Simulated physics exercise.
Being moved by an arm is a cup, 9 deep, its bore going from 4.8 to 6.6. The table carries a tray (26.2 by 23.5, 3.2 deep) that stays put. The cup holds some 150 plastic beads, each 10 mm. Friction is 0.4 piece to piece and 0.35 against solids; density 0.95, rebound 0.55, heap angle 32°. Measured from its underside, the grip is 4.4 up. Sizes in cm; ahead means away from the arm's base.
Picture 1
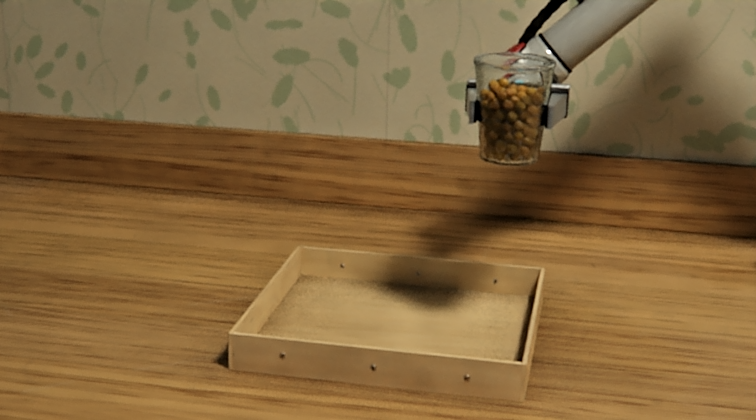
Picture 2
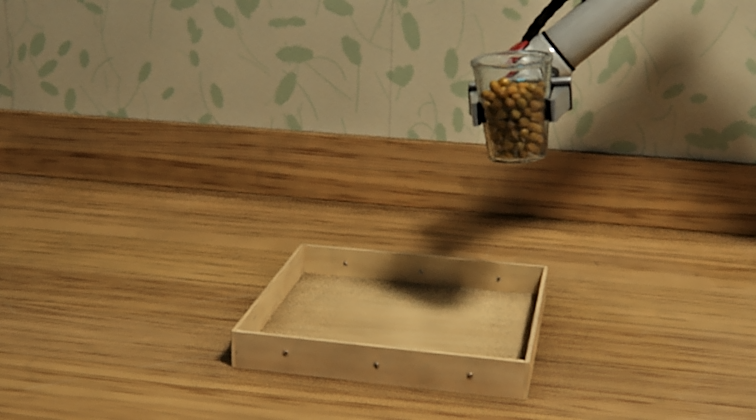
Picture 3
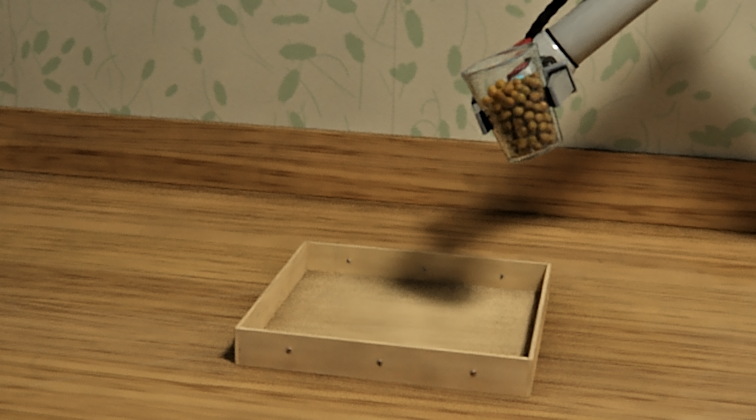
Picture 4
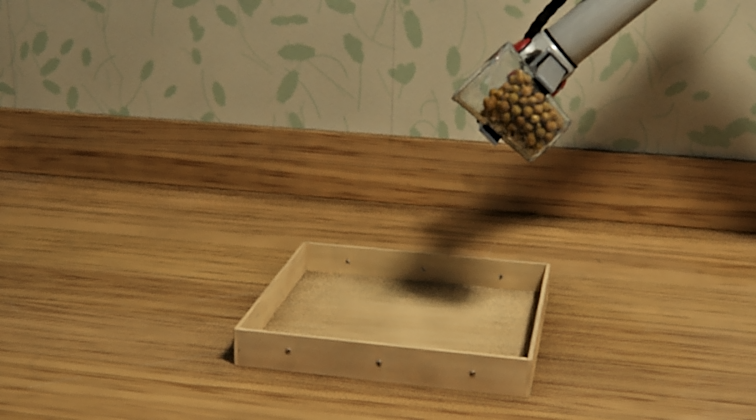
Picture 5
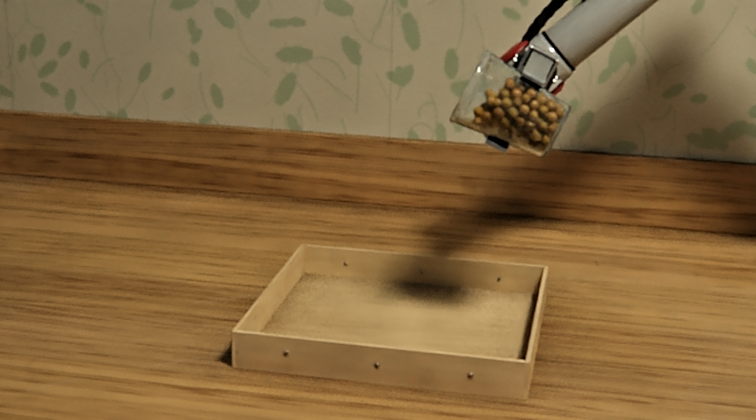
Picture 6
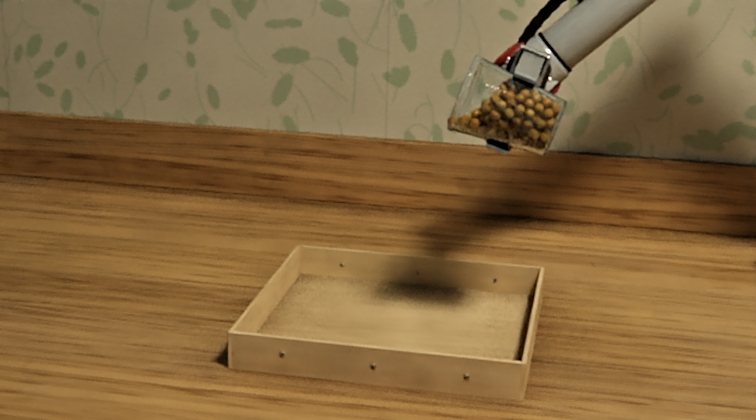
On a wooden table against a leaf-patterned wall, a robotic arm holds a clear cup of yellowish-brown beads above and behind a shallow tray, then tilts it steeply to the left while the beads shift toward its lower side.
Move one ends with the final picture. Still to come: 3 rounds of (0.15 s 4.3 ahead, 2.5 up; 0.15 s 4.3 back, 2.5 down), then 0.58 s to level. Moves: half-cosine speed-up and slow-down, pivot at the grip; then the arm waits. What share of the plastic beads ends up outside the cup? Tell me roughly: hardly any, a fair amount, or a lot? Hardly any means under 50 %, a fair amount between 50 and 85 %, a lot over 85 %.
A fair amount.
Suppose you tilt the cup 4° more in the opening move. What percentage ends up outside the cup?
I'd put it at around 80 per cent.
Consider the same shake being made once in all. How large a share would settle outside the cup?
My guess is near 45 per cent.
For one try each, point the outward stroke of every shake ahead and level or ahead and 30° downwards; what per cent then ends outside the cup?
First try about 65 %, second try about 35 %.
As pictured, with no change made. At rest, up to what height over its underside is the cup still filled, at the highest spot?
Around 3.5 cm above the underside.
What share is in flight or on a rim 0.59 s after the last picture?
20 %.
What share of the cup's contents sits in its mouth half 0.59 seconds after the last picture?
Roughly 75 %.
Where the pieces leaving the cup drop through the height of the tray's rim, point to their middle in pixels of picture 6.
Centre: About (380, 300).
Then, 0.59 s on, tilted 72° forward, highest piece 23 above the table; 62 in the tray, 60 in the cup, 1 on the table or floor, 31 in flight or on a rim.
Then, 1.18 s on, tilted 37° forward, highest piece 24 above the table; 111 in the tray, 37 in the cup, 6 on the table or floor.
Then, 1.68 s on, level, highest piece 22 above the table; 111 in the tray, 37 in the cup, 6 on the table or floor.
Then, 2.73 s on, level, highest piece 22 above the table; 111 in the tray, 37 in the cup, 6 on the table or floor.
In the end, 111 in the tray, 37 in the cup, 6 on the table or floor. That is 76 % outside the cup.
